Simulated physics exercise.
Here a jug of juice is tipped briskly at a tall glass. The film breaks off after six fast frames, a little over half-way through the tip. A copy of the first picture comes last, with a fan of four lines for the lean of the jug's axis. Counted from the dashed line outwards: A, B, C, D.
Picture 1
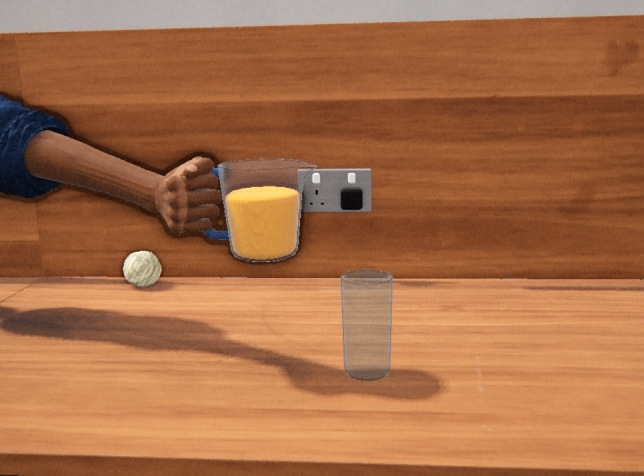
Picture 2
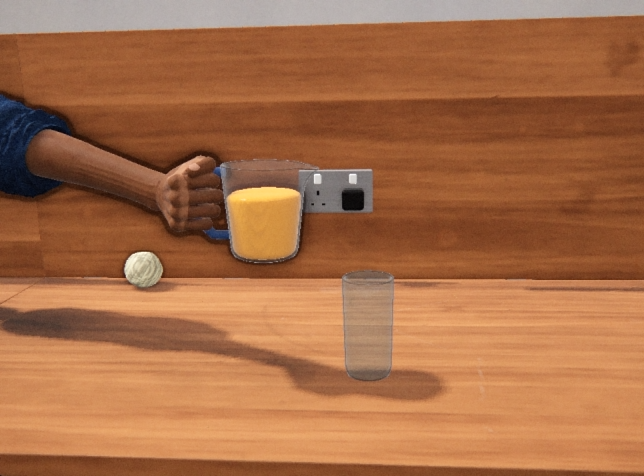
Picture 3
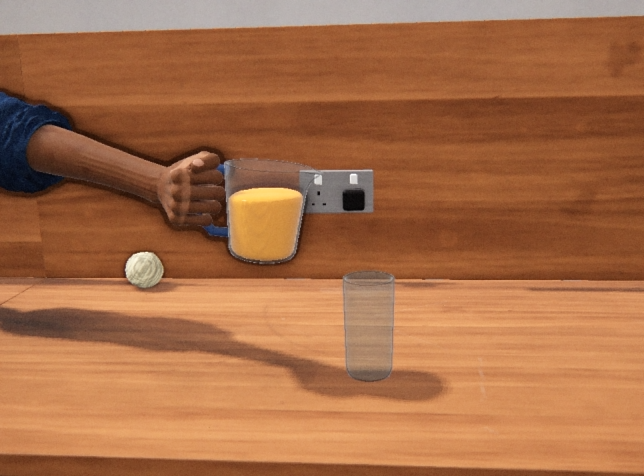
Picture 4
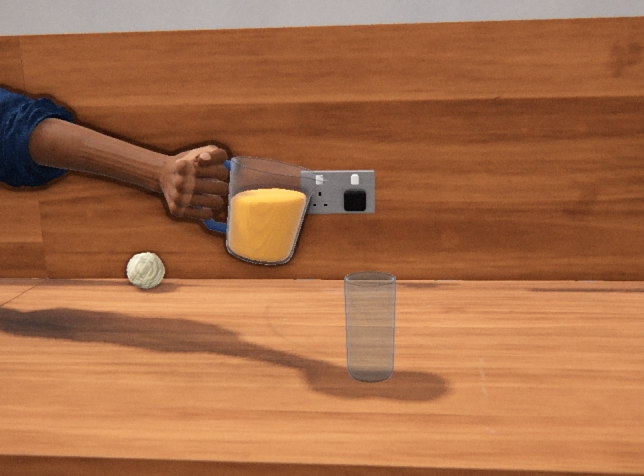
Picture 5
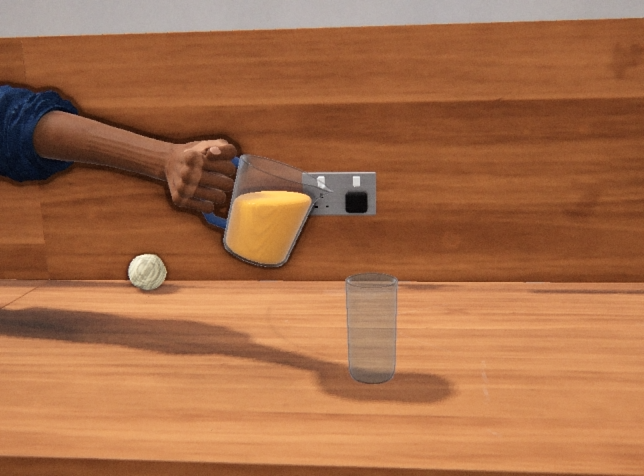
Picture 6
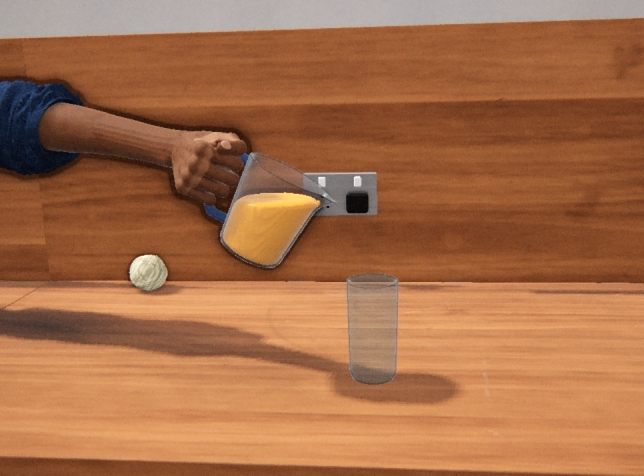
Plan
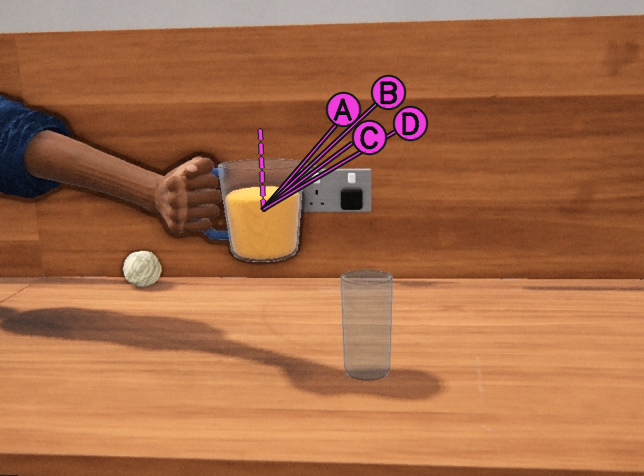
A hand holding a clear jug of orange juice kept it nearly upright at first, then tilted it steadily to the right above an empty tall glass on a wooden surface.
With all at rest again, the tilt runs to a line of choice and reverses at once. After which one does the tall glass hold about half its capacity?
Choose D.
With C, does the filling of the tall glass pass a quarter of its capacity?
Yes, clearly.
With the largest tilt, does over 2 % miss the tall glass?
No.
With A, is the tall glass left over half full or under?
Under.
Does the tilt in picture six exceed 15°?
Yes, it does.
On the marked copy, A at (335, 125); B at (376, 104); C at (351, 143); D at (395, 131).
With A, the tall glass ends with about 11 % of what it can hold.
With B, the tall glass ends with about 21 % of what it can hold.
With C, the tall glass ends with about 34 % of what it can hold.
With D, the tall glass ends with about 50 % of what it can hold.
